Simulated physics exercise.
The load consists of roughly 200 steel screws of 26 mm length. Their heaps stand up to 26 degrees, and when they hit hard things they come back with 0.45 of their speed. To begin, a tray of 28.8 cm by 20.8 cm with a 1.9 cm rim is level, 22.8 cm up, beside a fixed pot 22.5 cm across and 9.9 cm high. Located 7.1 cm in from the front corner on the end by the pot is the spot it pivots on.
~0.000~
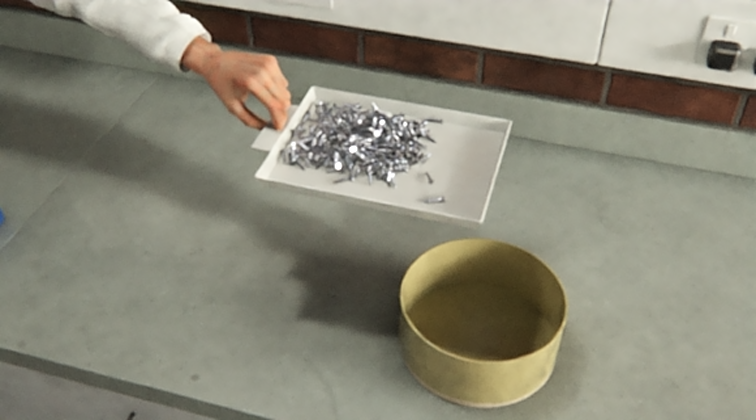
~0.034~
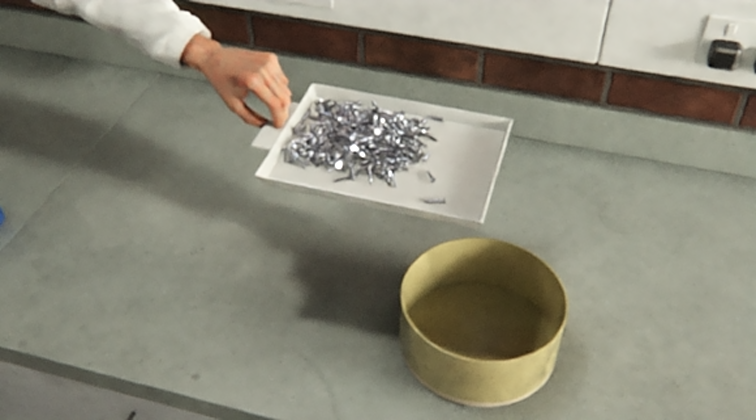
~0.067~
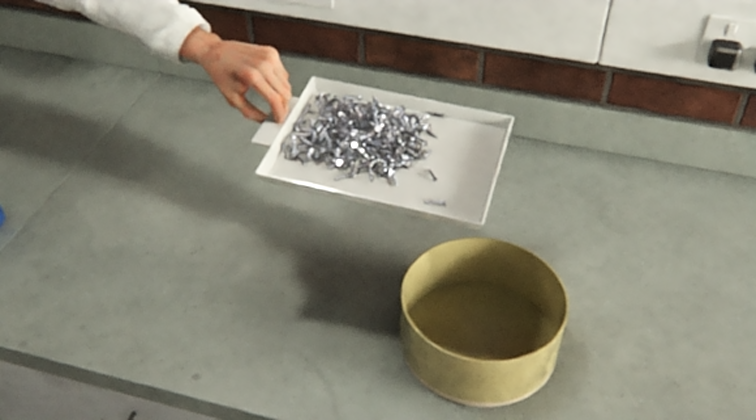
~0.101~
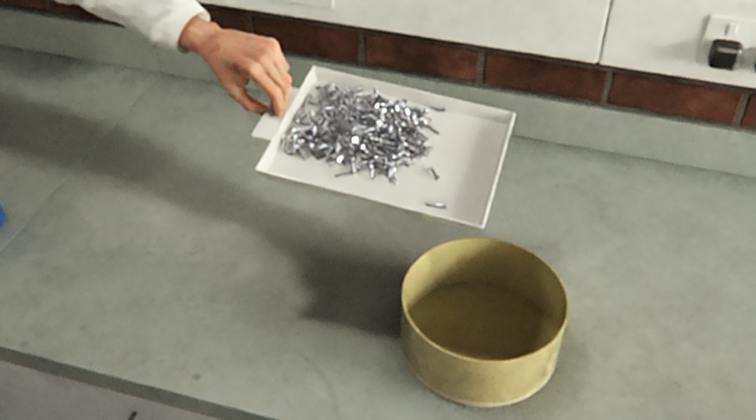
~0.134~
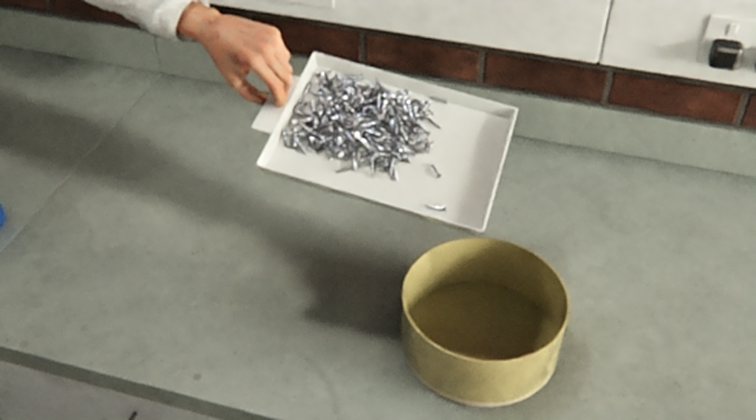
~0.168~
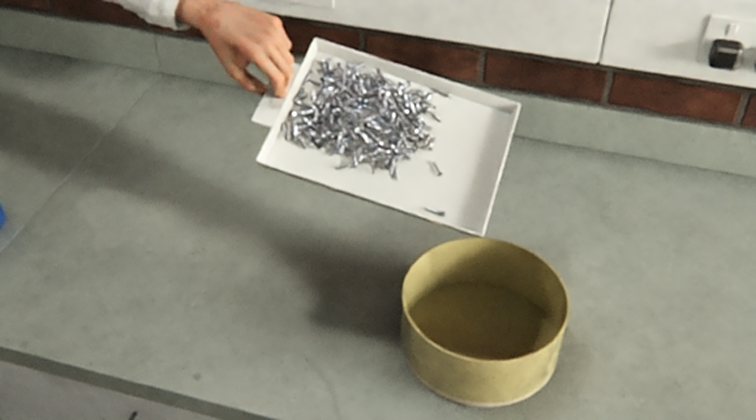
On a grey counter, a hand gradually tilts a white tray of metal screws beside a round pot.
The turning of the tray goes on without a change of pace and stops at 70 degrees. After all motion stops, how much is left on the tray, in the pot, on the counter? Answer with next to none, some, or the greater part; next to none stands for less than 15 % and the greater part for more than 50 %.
Tray: Next to none; pot: The greater part; counter: Some.
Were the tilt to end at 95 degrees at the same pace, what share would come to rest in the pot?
Result: Close to 75 %.
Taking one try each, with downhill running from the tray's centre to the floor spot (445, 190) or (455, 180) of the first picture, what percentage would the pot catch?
Approximately 90 percent, then 45 percent.
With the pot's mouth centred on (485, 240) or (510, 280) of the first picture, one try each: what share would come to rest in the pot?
Roughly 5 per cent, then 45 per cent.
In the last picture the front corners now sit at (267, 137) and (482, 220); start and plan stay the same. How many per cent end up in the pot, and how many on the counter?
Split: Pot = 50, counter = 45.
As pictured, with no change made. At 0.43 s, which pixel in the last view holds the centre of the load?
By then the middle of the load sits around (395, 145).
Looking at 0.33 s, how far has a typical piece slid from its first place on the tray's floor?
By then it sits near 1 cm from where it began.
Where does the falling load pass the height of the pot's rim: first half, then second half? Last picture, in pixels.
Around (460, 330), then around (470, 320).
After 0.33 s, tilt 48 degrees; the tray holds 100 %, the pot 0 %.
Then, at 0.43 s, tilt 64 degrees; the tray holds 100 %, the pot 0 %.
After 0.67 s, tilt 70 degrees; the tray holds 10 %, the pot 55 %.
At rest (1.8 s), tray 0 %, pot 75 %, counter 25 %.
